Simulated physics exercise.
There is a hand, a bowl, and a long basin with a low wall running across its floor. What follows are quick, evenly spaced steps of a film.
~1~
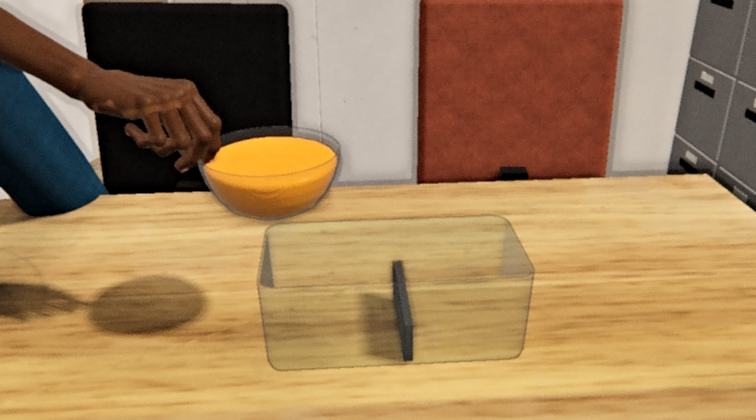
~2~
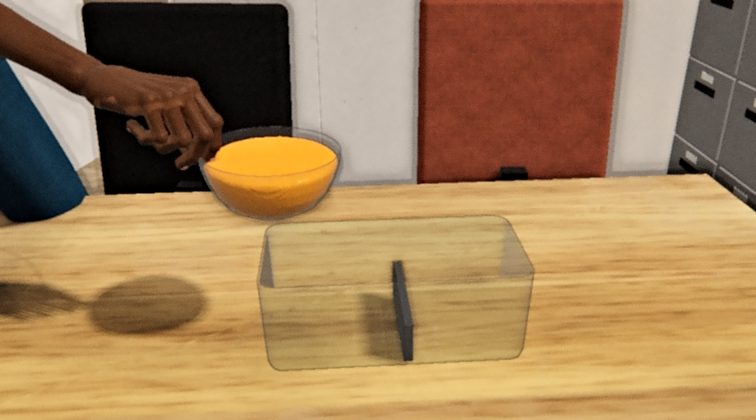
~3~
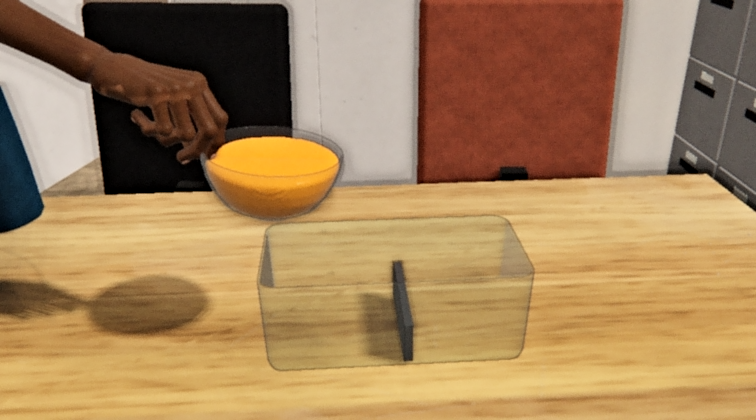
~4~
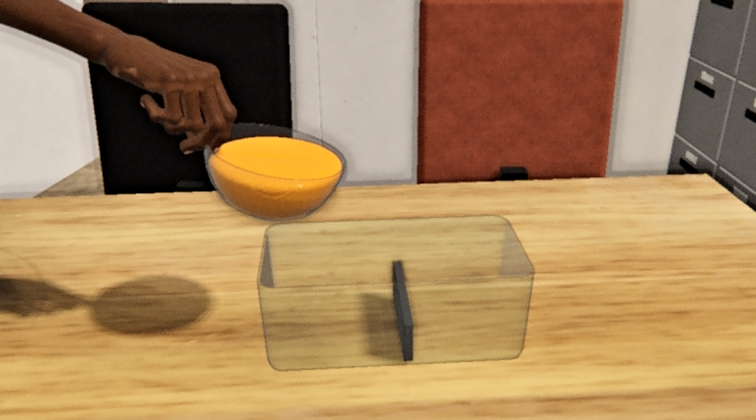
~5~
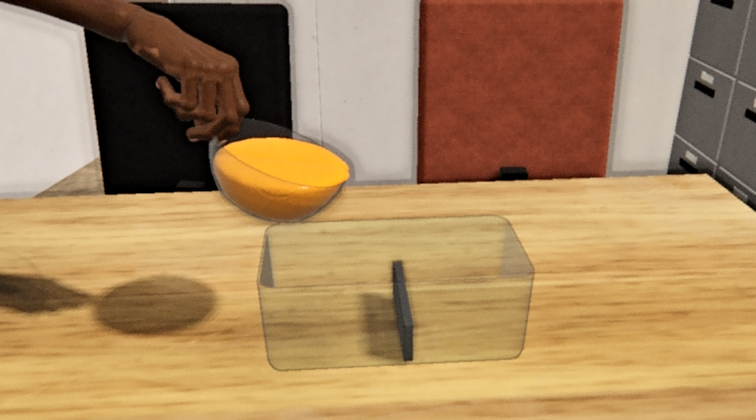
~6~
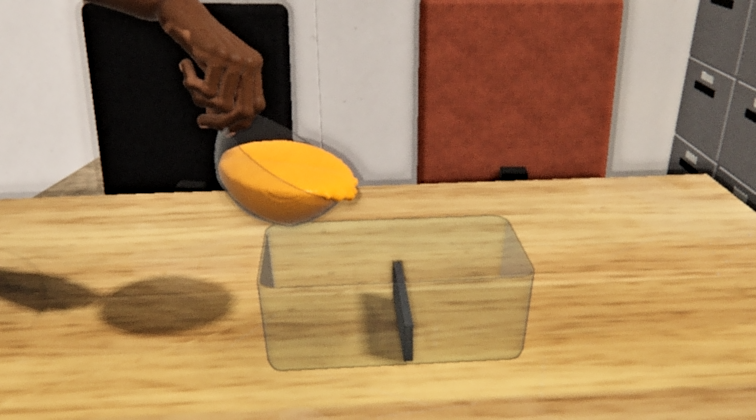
A hand held a clear bowl of orange juice above a see-through basin with a low dark wall inside, then tilted it to the right, slowly at first, until juice slipped over the rim.
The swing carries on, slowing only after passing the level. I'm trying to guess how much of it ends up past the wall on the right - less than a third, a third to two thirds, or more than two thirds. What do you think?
I expect what gathers right of the wall to fall below one third.
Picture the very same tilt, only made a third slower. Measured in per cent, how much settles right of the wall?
Something like 20 in a hundred.
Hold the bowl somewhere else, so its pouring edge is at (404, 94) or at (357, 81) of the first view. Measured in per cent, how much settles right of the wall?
First try: 75 percent; second try: 50 percent.
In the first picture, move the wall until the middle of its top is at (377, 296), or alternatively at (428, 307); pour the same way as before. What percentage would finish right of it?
The first one comes to 45 percent, while the second comes to 30 percent.
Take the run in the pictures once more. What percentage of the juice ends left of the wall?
Near 80 %.
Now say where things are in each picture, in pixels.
In the first picture, it leans 0°; its right rim is at (339, 149); the juice meets the walls at (204, 160) and (337, 155); the long basin's rim runs from (262, 255) to (520, 245); the wall's top is at (403, 292).
In the second picture, it leans 2°; its right rim is at (340, 151); the juice meets the walls at (204, 159) and (337, 156).
In the third picture, it leans 6°; its right rim is at (342, 156); the juice meets the walls at (206, 156) and (339, 159).
In the fourth picture, it leans 13°; its right rim is at (345, 164); the juice meets the walls at (210, 154) and (342, 162).
In the fifth picture, it leans 23°; its right rim is at (346, 176); the juice meets the walls at (214, 154) and (343, 169); 2 per cent is over the edge.
In the sixth picture, it leans 34°; its right rim is at (345, 189); the juice meets the walls at (219, 158) and (335, 175); 9 per cent is over the edge.
A moment on, the bowl is tipped on its side and 9 per cent is still to pour, 64 is left of the wall and 9 right of it.
Next, the bowl is tipped right over and 0 per cent is still to pour, 83 is left of the wall and 9 right of it.
Then the bowl is tipped right over and 0 per cent is still to pour, 81 is left of the wall and 12 right of it.
Later the bowl is tipped right over and 0 per cent is still to pour, 81 is left of the wall and 13 right of it.
Finally, 81 per cent lies left of the wall, 13 right of it and 6 outside.
